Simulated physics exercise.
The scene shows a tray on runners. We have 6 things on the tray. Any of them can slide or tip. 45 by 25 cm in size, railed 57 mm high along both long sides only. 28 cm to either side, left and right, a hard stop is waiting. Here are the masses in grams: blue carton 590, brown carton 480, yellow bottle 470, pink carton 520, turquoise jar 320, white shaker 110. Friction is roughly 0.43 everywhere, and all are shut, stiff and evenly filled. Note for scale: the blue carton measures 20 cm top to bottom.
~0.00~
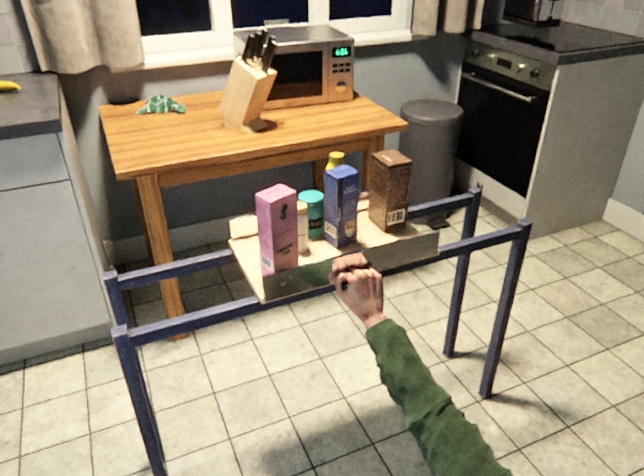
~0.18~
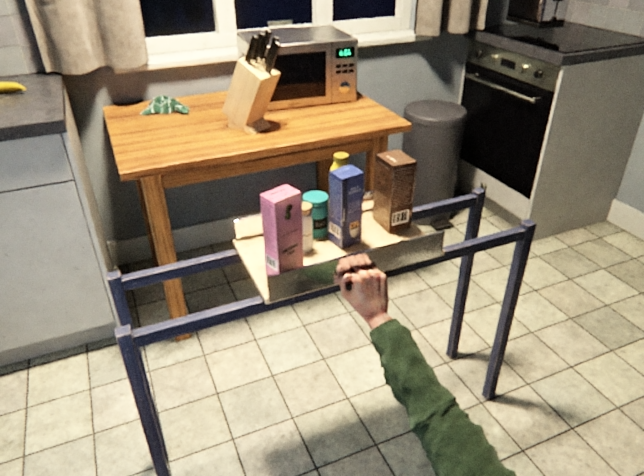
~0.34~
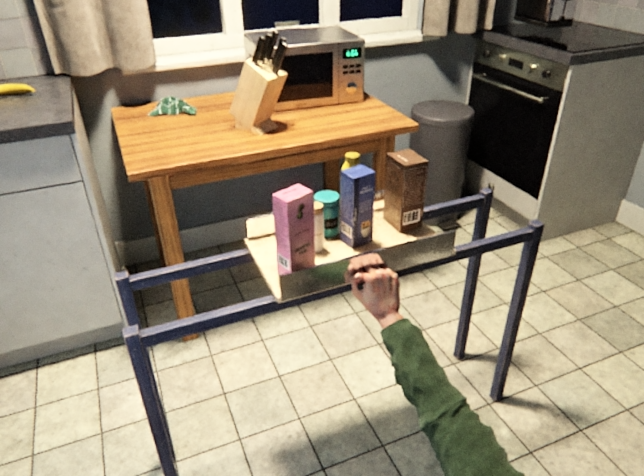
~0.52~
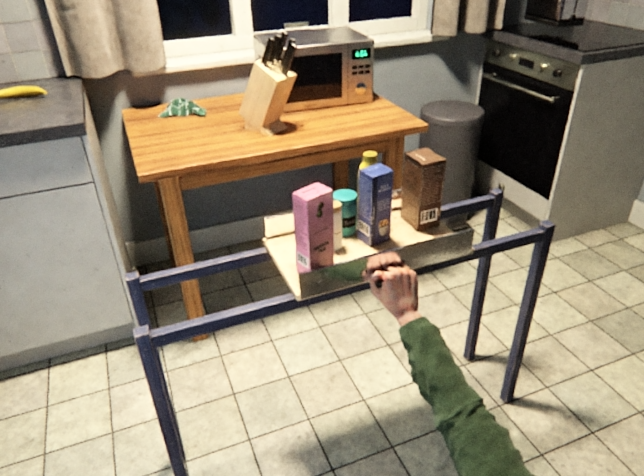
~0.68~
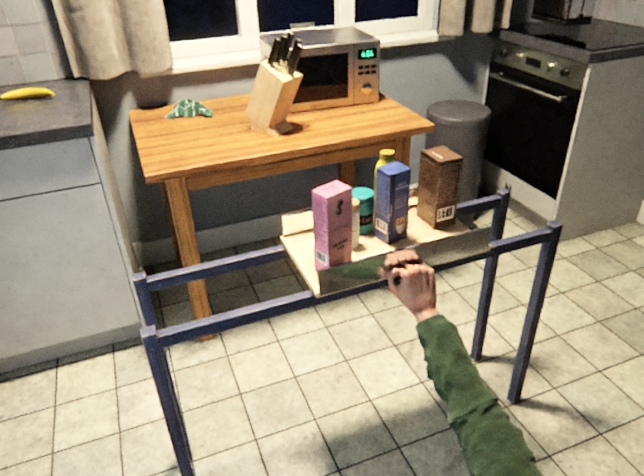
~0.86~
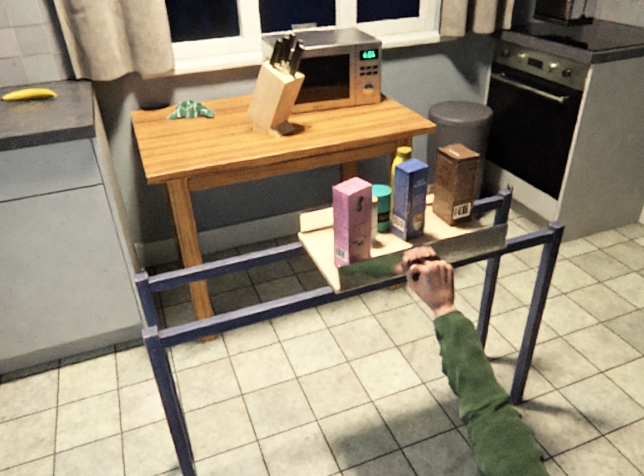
In a kitchen, a green-sleeved arm slides a tray of cartons and small containers steadily rightward along a blue metal frame.
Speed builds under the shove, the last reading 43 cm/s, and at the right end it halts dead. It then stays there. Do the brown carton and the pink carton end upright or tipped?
Outcome: The brown carton rides it out standing. The pink carton rides it out standing.
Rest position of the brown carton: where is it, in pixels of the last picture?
Roughly at pixel (510, 173).
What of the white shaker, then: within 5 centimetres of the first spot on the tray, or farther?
Outcome for the white shaker: Displaced.
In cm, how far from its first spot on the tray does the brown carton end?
Net distance near 1 cm.
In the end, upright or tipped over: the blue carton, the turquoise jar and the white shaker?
The blue carton keeps standing; the turquoise jar keeps standing; the white shaker topples.
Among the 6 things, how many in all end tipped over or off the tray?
Tally: 1.
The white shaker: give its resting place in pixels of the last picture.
Roughly at (469, 234) in the last picture.
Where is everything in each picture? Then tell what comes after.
The first frame shows tray midway; brown carton (389, 191); pink carton (278, 235).
The second frame shows tray midway; turquoise jar (316, 215); white shaker (304, 227).
The third frame shows tray 2 cm right; blue carton (357, 207).
The fourth frame shows tray 4 cm right; turquoise jar (345, 213).
The fifth frame shows tray 7 cm right; blue carton (392, 204).
The sixth frame shows tray 11 cm right; brown carton (455, 185); pink carton (352, 227).
Around 1.36 s, tray 28 cm right.
Around 1.76 s, tray 28 cm right; white shaker at 21° to upright; turquoise jar shifted 2 cm.
Around 2.66 s, tray 28 cm right; white shaker at 42° to upright; turquoise jar shifted 2 cm.
Finally (3.4 s), on their side or leaning hard on the tray, white shaker; the other 5 still in place (within 5 cm). In the last view, brown carton near (510, 173), pink carton near (421, 211).
